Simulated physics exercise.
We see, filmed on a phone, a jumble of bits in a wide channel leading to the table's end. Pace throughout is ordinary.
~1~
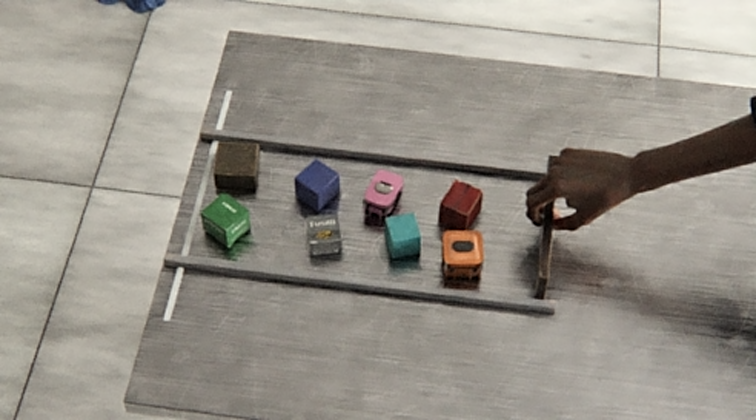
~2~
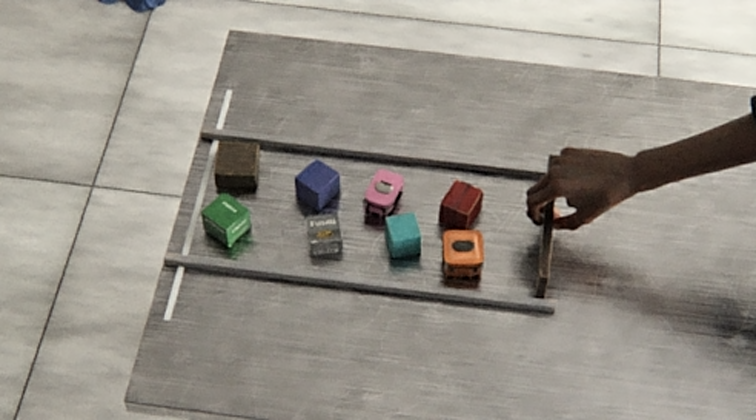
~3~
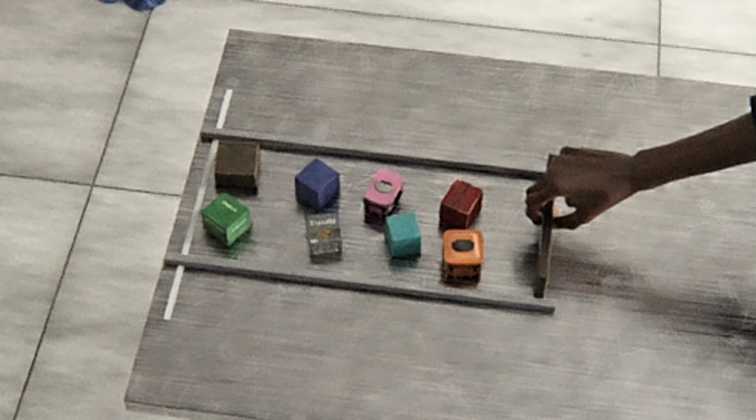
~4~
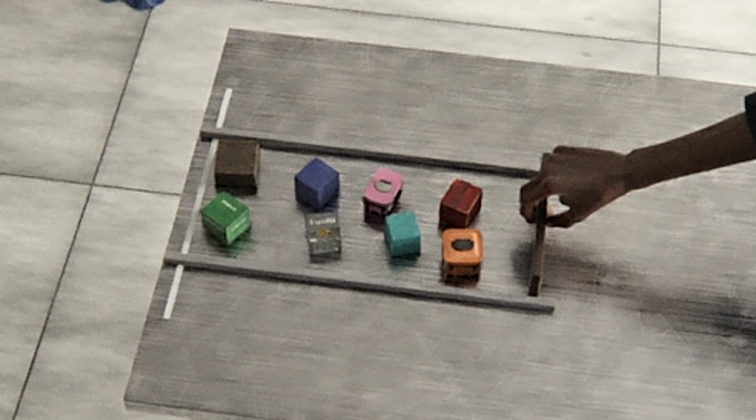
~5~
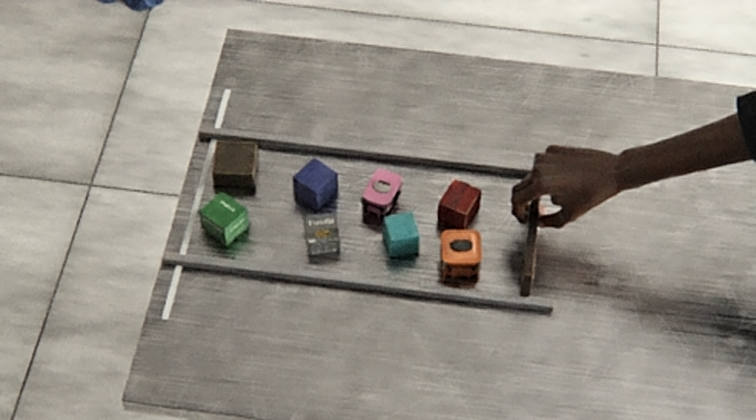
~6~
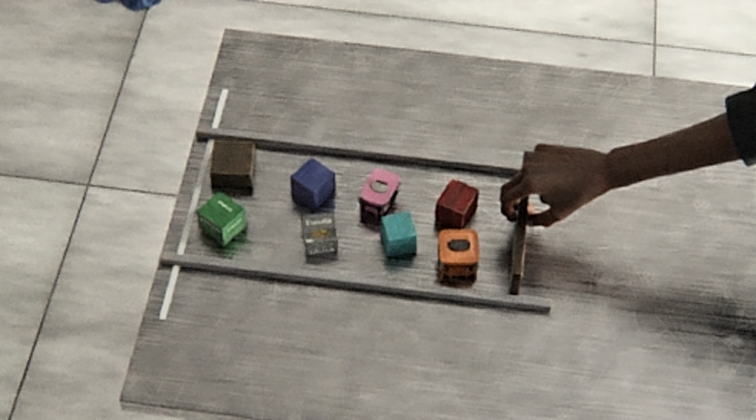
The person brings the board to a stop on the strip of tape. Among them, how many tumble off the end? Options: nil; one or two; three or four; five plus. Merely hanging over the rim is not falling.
Five plus.
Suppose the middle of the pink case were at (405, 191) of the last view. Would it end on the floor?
Result: It does not stay.
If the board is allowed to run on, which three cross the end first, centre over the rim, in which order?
Listed earliest first, they are the green box, then the black block, then the grey box.
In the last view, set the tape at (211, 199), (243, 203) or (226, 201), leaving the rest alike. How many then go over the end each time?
The counts: 6, 4 and 5.
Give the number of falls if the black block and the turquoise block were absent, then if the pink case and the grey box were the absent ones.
The number fallen is 4, and in the other try 4.
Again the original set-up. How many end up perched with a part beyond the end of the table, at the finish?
I get 2.
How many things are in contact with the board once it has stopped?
All in all, 2.
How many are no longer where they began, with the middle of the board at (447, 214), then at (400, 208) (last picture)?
3, then 5.
Early on, none off yet; black block at rest near (233, 164); green box at rest near (222, 218); blue block at rest near (313, 184).
A while later, none off yet; black block at rest near (232, 164); green box travelled a little near (206, 218); blue block travelled about its own width near (266, 180).
Further along, two off so far; black block in the air near (167, 197); green box in the air near (136, 336); blue block travelled well along near (184, 175).
Finally, the number that fall off is five or more; lost, turquoise block, pink case, grey box, blue block, green box and black block.
